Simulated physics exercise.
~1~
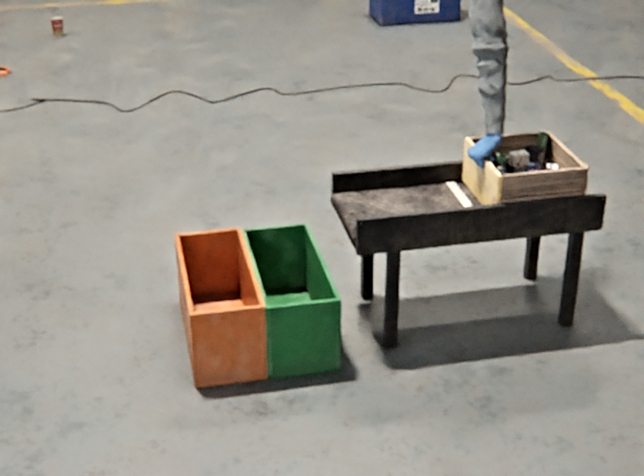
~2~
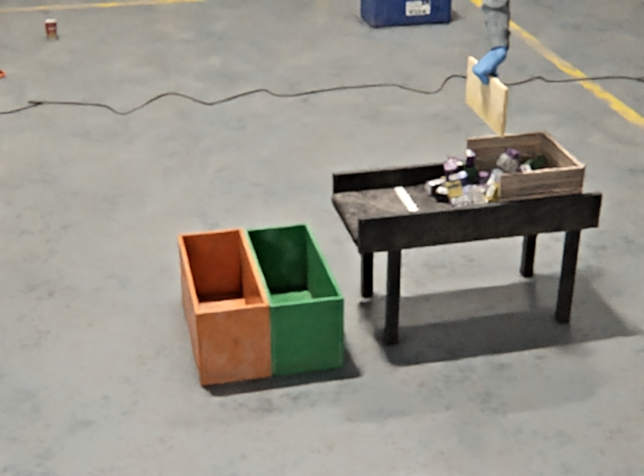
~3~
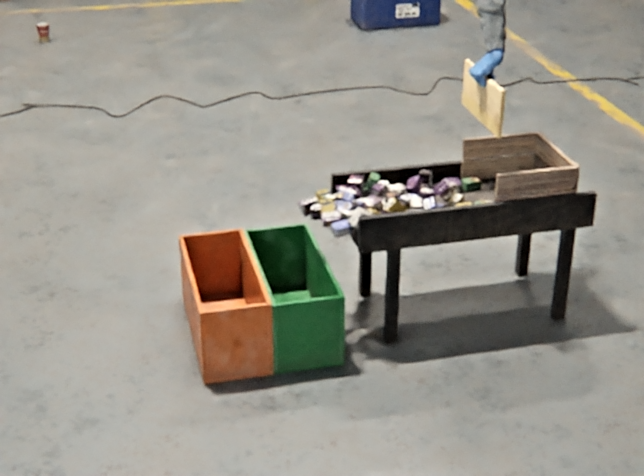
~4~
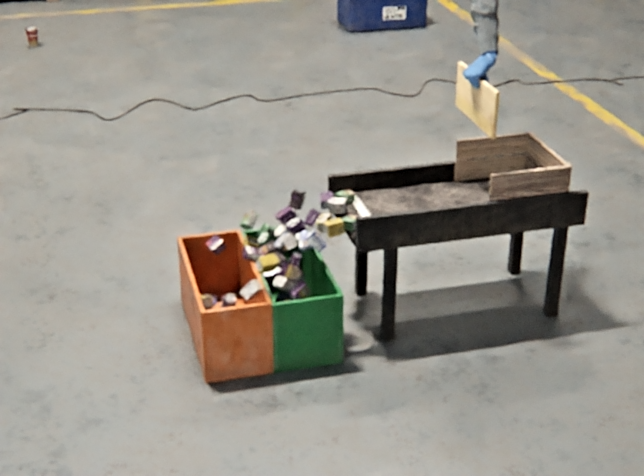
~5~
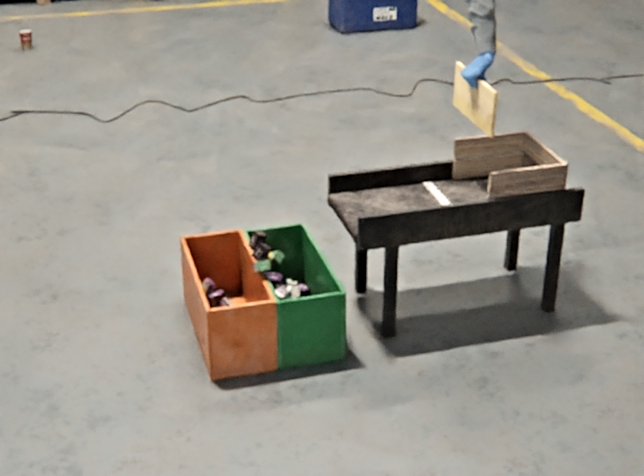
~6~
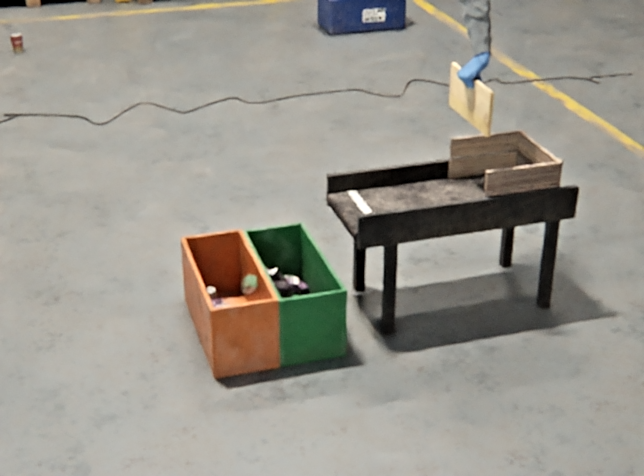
On a concrete floor, small cartons ride a belt and tumble into green and orange boxes.
